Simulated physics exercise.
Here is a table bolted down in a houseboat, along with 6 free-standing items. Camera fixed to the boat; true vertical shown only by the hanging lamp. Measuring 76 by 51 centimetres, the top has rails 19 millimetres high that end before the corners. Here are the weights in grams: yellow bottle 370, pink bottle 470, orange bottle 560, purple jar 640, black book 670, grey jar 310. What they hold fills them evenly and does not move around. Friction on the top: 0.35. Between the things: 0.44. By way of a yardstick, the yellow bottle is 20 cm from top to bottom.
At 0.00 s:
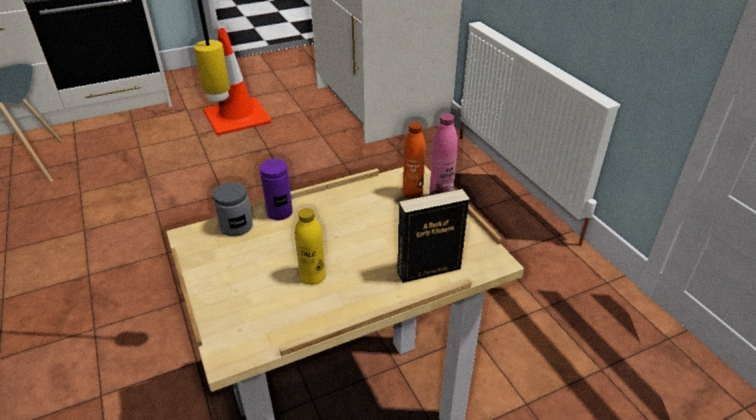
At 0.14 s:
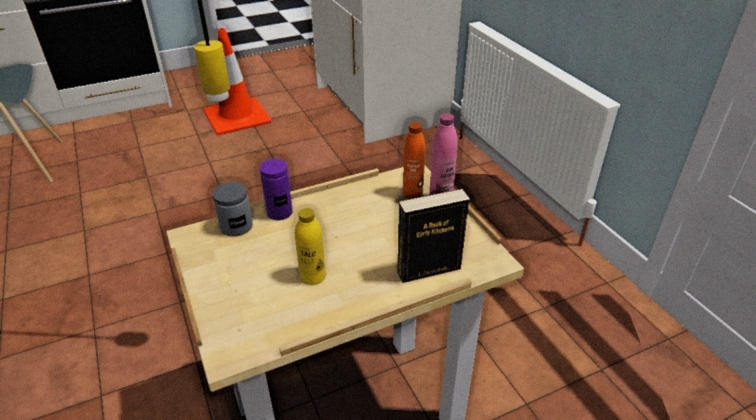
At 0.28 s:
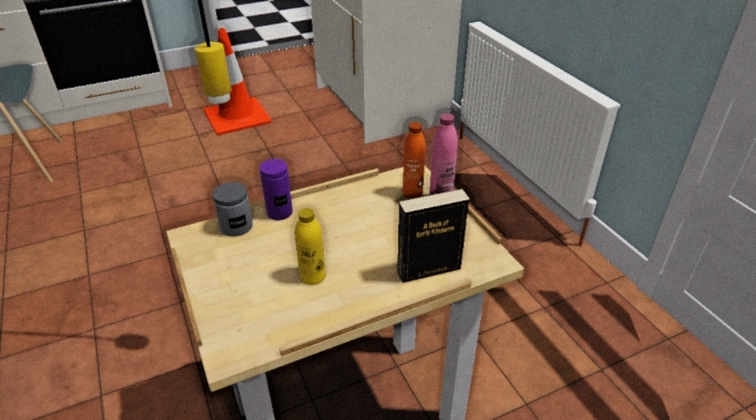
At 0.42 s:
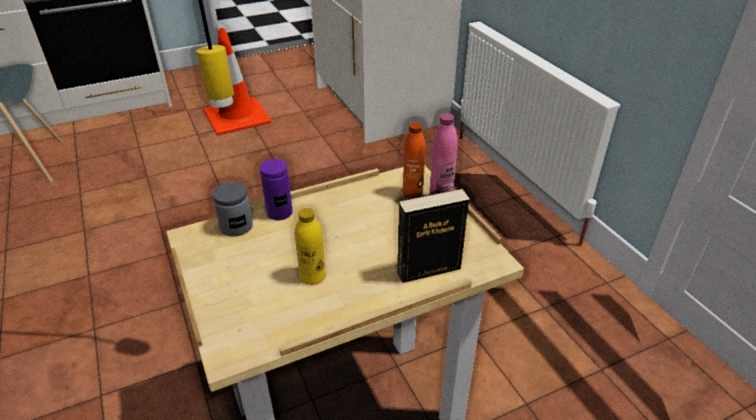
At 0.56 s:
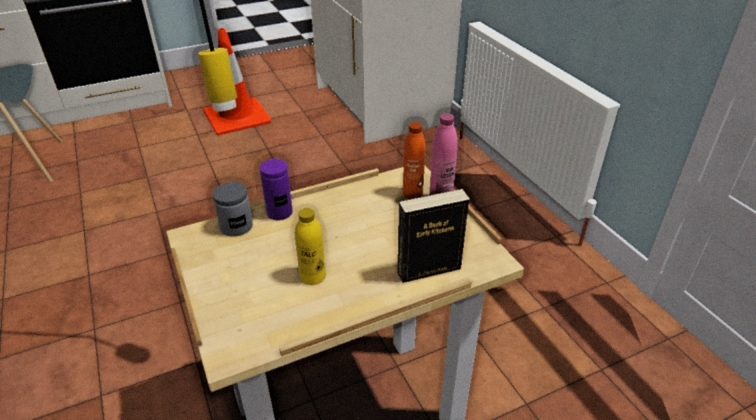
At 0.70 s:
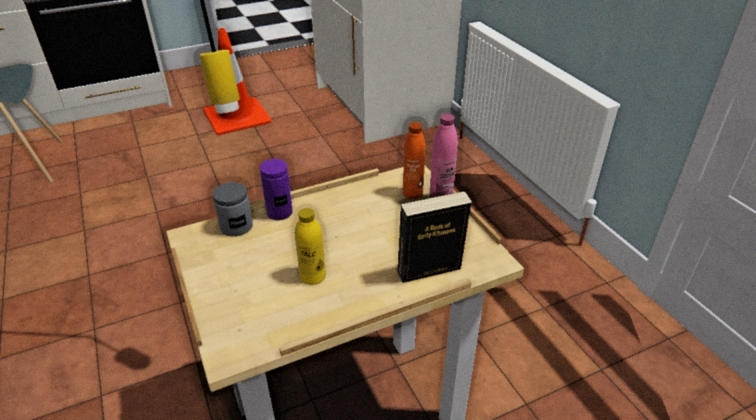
The hanging yellow lamp swings slightly right while the black book on the table barely tilts.
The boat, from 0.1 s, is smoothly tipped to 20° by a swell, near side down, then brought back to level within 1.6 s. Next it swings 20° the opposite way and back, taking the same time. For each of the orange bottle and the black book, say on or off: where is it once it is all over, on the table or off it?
Orange bottle on, black book off.
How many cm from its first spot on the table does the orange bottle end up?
It ends about 38 centimetres from where it started.
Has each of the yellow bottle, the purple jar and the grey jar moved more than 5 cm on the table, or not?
Well, the yellow bottle remains where it was; the purple jar remains where it was; and the grey jar remains where it was.
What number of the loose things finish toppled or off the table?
3.
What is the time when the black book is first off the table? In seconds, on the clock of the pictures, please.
Roughly at the 0.9 s mark.
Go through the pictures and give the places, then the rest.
In the first frame, boat level; orange bottle (414, 161); black book (432, 237).
In the second frame, boat level; purple jar (277, 190); grey jar (233, 209).
In the third frame, floor tilted 2°, near side down; yellow bottle (310, 246); pink bottle (444, 162).
In the fourth frame, floor tilted 7°, near side down; purple jar (277, 190); grey jar (233, 209).
In the fifth frame, floor tilted 12°, near side down; yellow bottle (310, 246); pink bottle (444, 162).
In the sixth frame, floor tilted 17°, near side down; orange bottle (414, 161); black book (433, 239) 3° off its base.
After 1.10 s, floor tilted 17°, near side down; black book now off the table; orange bottle 35° off its base near (426, 175); pink bottle 43° off its base.
After 1.30 s, floor tilted 10°, near side down; orange bottle on its side near (436, 227); pink bottle on its side.
After 1.80 s, floor tilted 1°, far side down; orange bottle on its side near (409, 243); pink bottle on its side.
In the end (4.1 s), off the table, black book; toppled on the table, pink bottle and orange bottle; the other 3 under 5 cm from the start. In the last view, orange bottle near (335, 259).
